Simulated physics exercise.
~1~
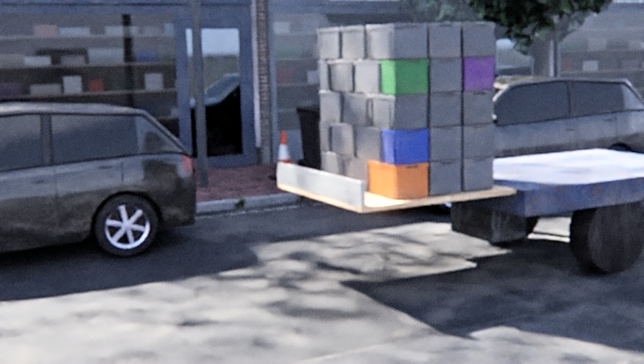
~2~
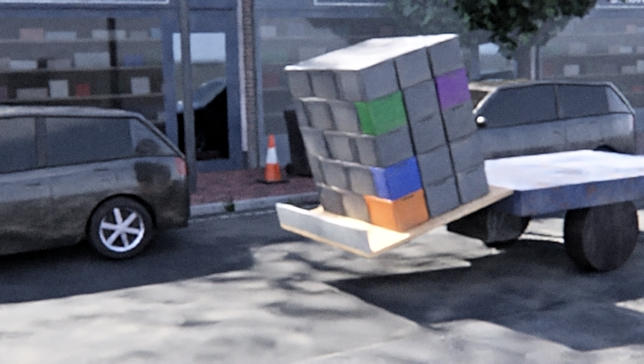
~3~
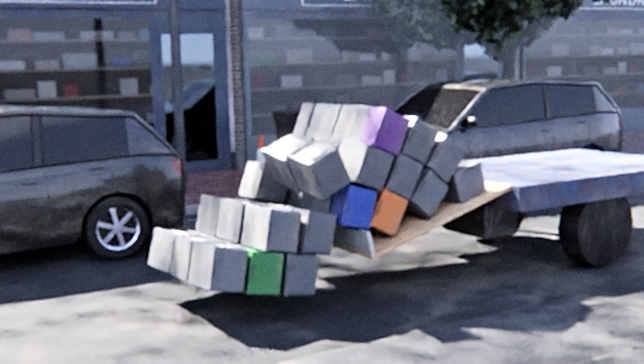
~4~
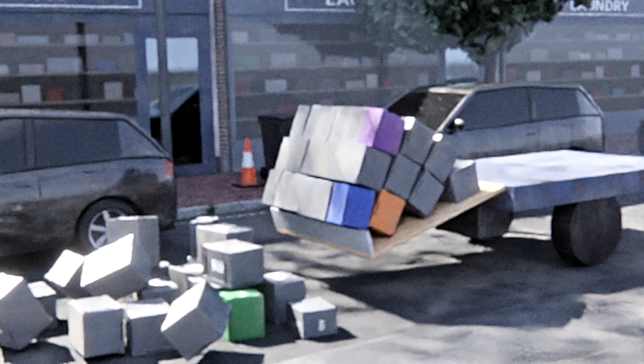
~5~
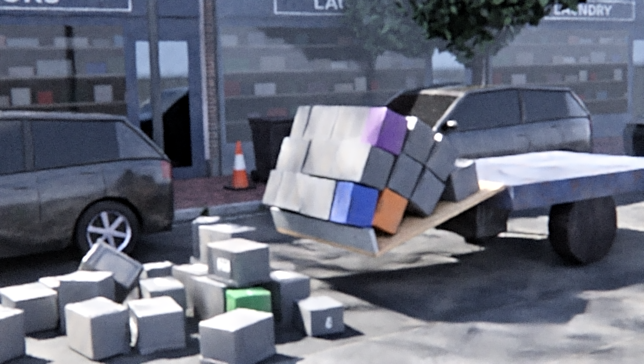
The footage shows a tall stack of mostly grey totes on a flat-bed's rear flap, which tilts down so the stack leans and topples left. Many totes, including the green one, spill onto the road, while the purple, blue and orange ones stay tipped over on the sloping flap.
